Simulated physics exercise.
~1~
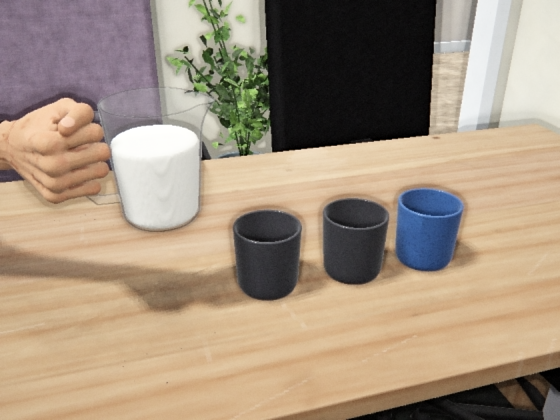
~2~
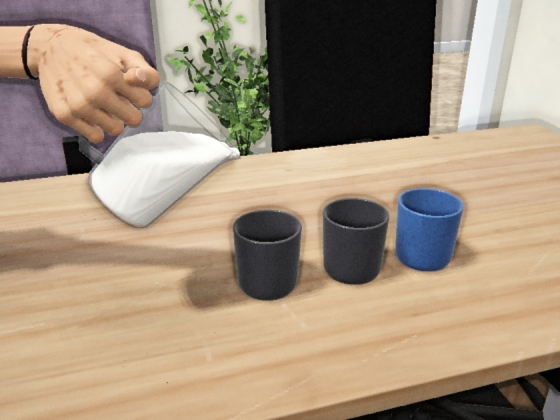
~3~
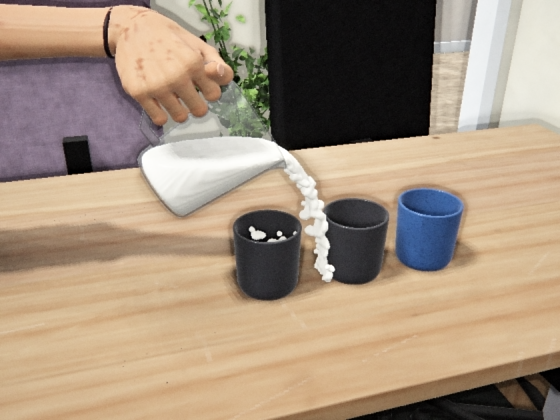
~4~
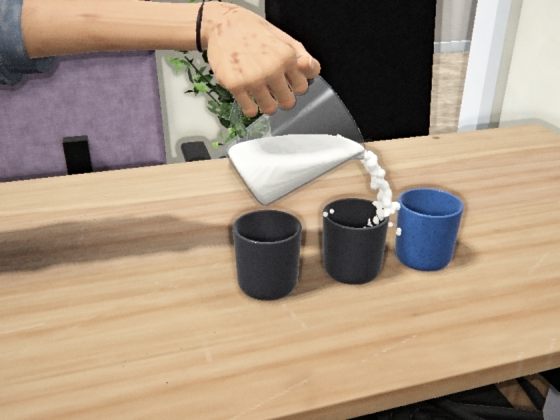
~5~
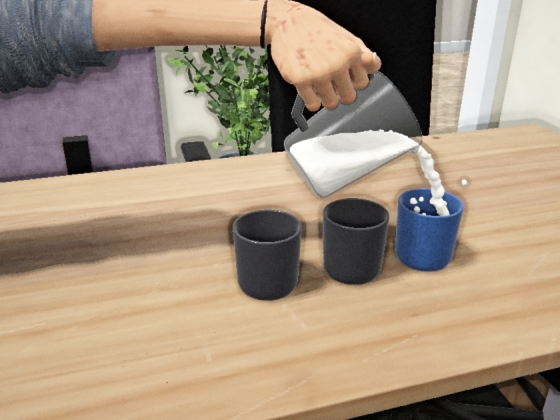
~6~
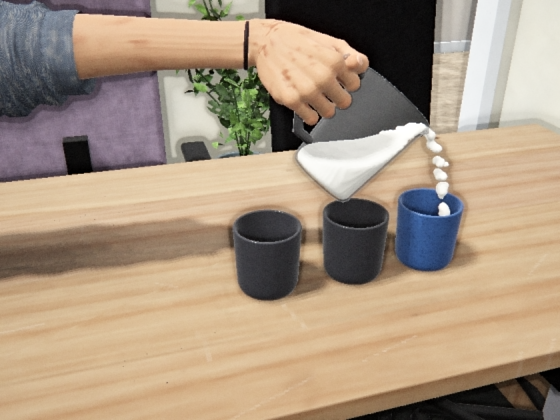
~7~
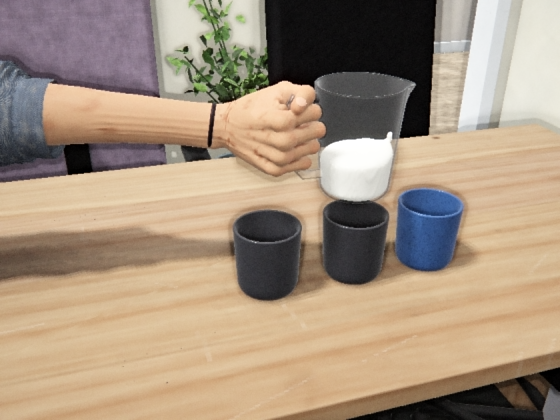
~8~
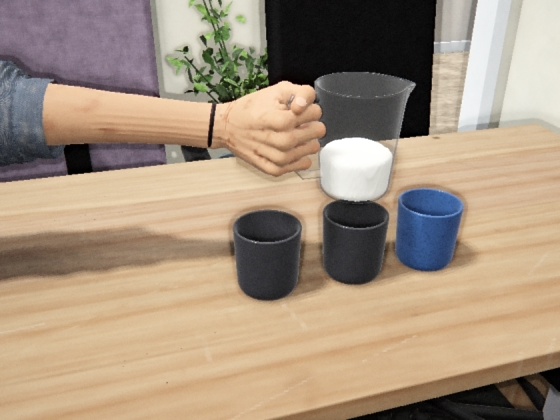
A hand tipped a clear jug of milk to the right and swept it over two black mugs and a blue one, pouring as it went and spilling some between them, then set the jug upright behind the mugs with milk still inside.
